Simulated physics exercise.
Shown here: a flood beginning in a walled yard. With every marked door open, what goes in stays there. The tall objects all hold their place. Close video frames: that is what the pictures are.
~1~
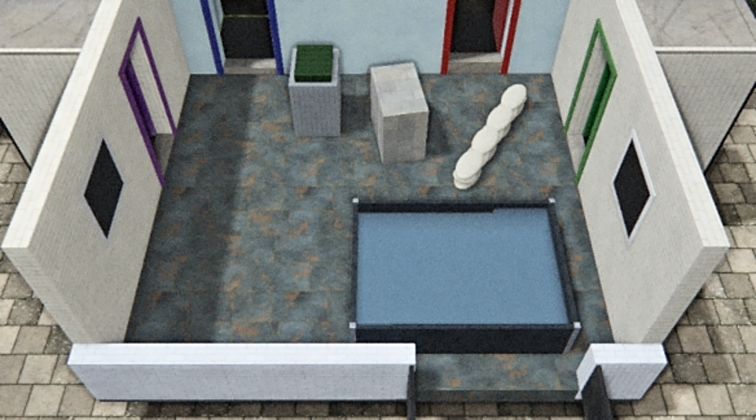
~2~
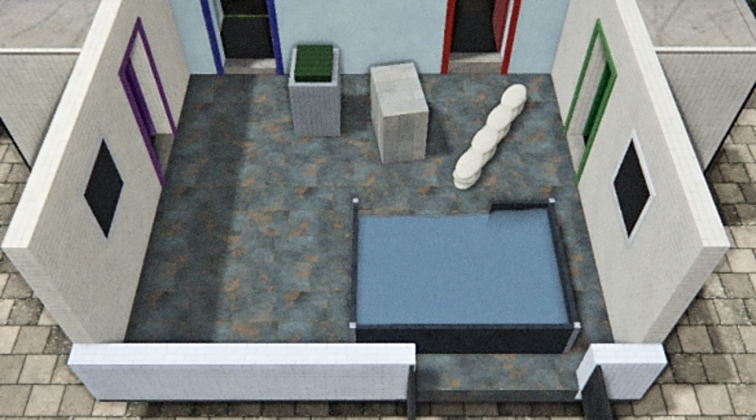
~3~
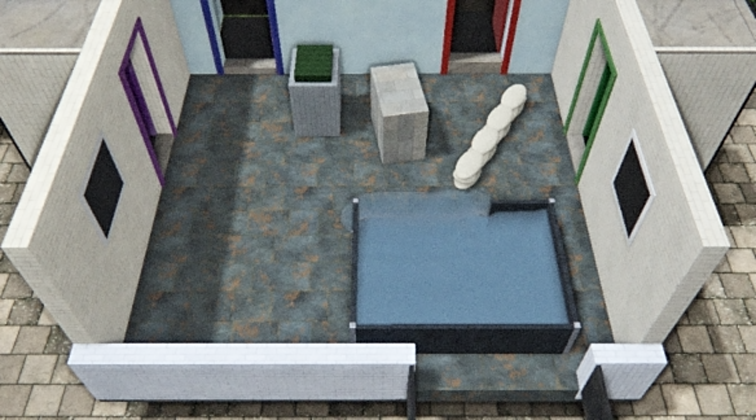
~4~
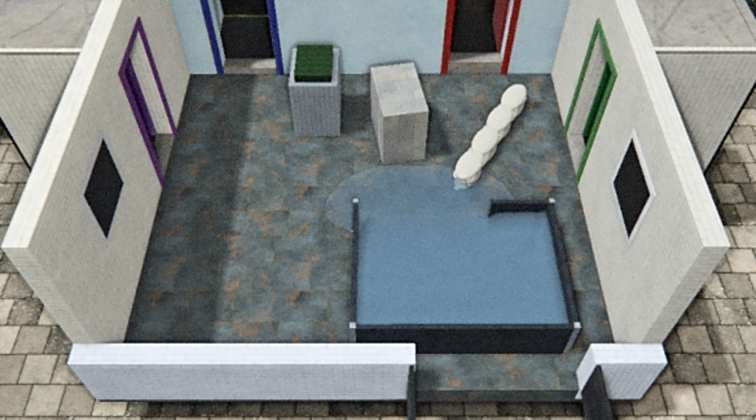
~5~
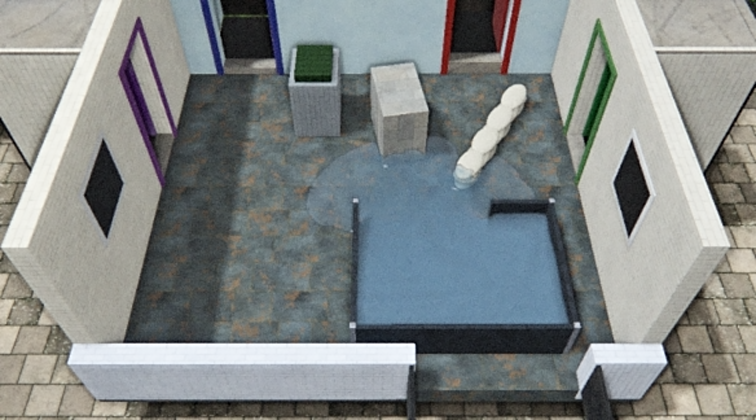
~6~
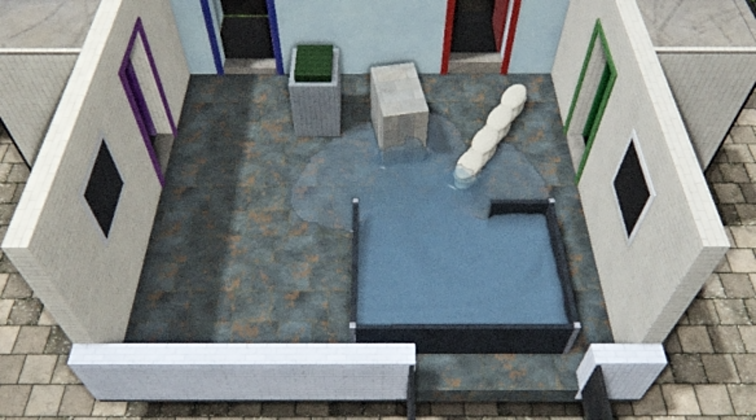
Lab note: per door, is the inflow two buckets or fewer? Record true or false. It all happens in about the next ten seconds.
Red door true; blue door true; purple door false; green door false.
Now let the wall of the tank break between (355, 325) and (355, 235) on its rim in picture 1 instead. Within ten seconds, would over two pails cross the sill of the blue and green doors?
Lab note: Blue door above the mark, green door below the mark.
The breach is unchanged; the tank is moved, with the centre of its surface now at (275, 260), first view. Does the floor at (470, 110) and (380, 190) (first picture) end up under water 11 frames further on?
Spared, hit.
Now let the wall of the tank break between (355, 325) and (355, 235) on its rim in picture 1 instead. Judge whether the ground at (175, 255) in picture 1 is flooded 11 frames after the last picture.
There: Wet.
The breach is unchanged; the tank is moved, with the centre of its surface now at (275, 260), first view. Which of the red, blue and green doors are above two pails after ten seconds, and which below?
Afterwards, red undershoots; blue overshoots; green undershoots.
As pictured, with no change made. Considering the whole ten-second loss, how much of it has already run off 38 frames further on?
I'd say about 70 per cent.
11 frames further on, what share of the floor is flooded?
It should be close to 50 %.
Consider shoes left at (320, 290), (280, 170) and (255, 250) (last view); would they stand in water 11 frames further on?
In that order the points end up high and dry, soaked and high and dry.
A moment on, water covers 35 % of the floor; the red door wet at the sill, nothing in, the blue door not reached, the purple door not reached, the green door wet at the sill, nothing in.
Next, water covers 50 % of the floor; the red door wet at the sill, nothing in, the blue door not reached, the purple door wet at the sill, nothing in, the green door under two buckets in.
Then, water covers 65 % of the floor; the red door under two buckets in, the blue door wet at the sill, nothing in, the purple door far over two buckets in, the green door over two buckets in.
Later, water covers 85 % of the floor; the red door under two buckets in, the blue door wet at the sill, nothing in, the purple door far over two buckets in, the green door over two buckets in.
In the end, water covers 95 % of the floor; the red door under two buckets in, the blue door wet at the sill, nothing in, the purple door far over two buckets in, the green door over two buckets in.
